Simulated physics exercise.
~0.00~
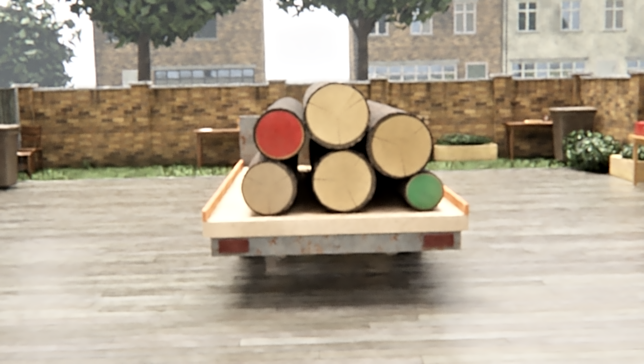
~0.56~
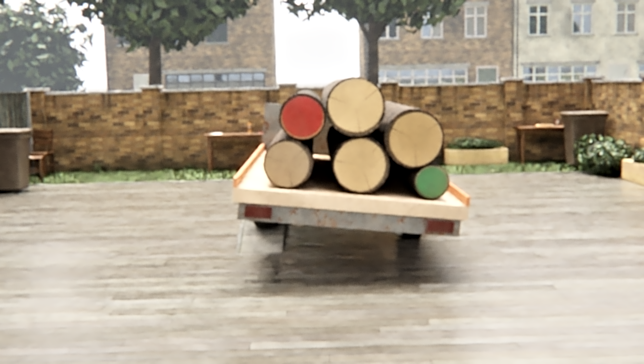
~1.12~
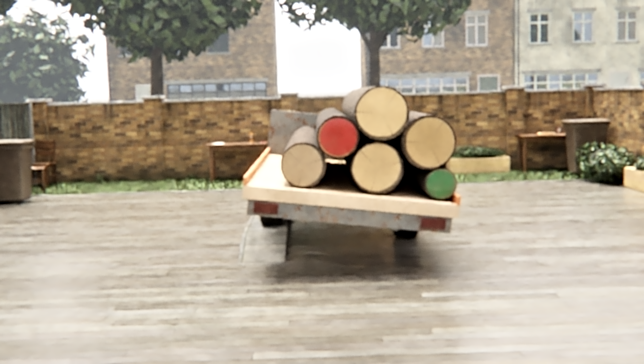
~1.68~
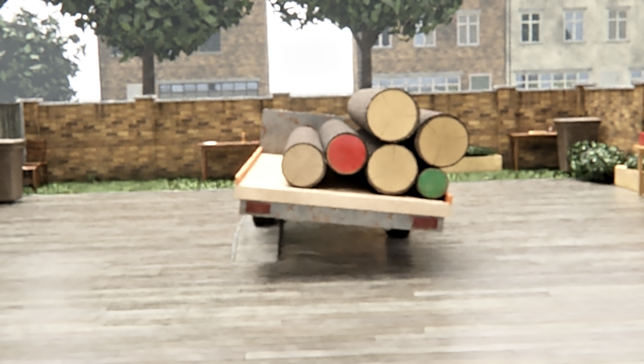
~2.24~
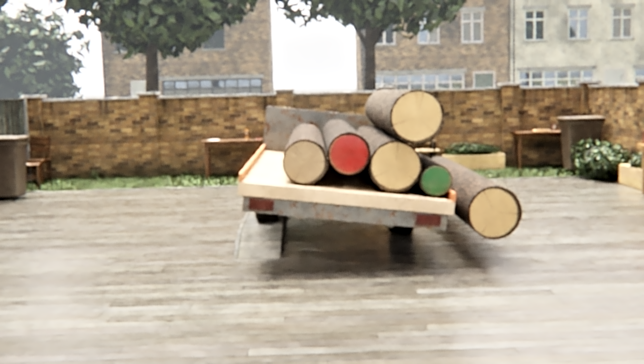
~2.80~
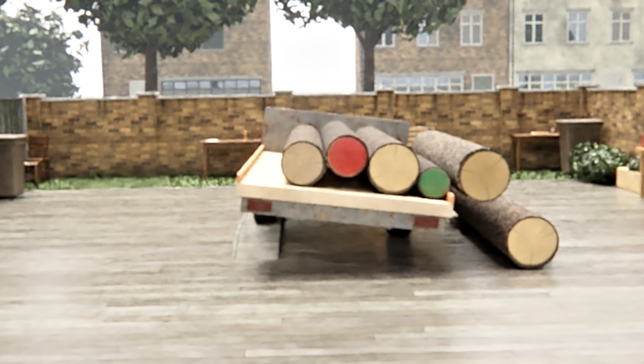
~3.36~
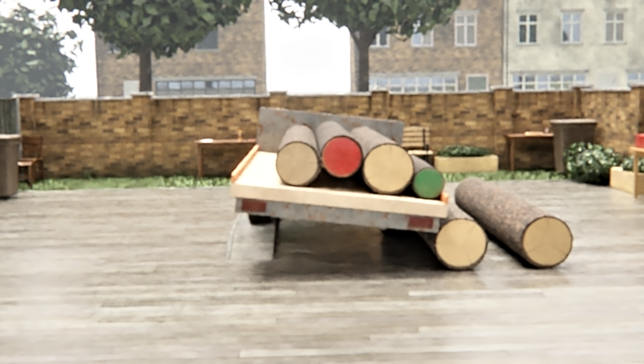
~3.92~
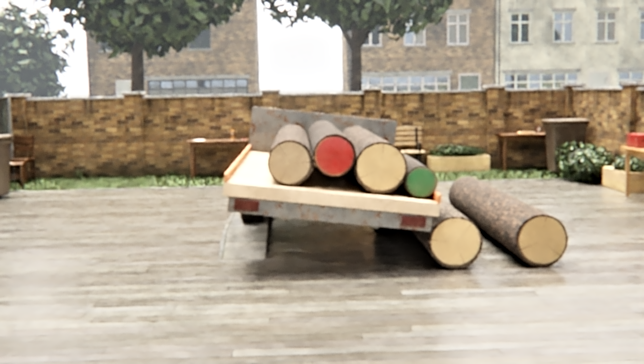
In a planked yard backed by a brick wall, trees and buildings, a low flat trailer is seen from behind, the view swaying slightly. Six logs are stacked on it, with a red-ended one at the upper left and a small green-ended one at the lower right. The trailer tilts down to the right, and the red log drops into the bottom row. A plain log slides off the right side, then the top one follows it down. Both come to rest on the ground at the right, while red, green and two plain logs stay aboard.
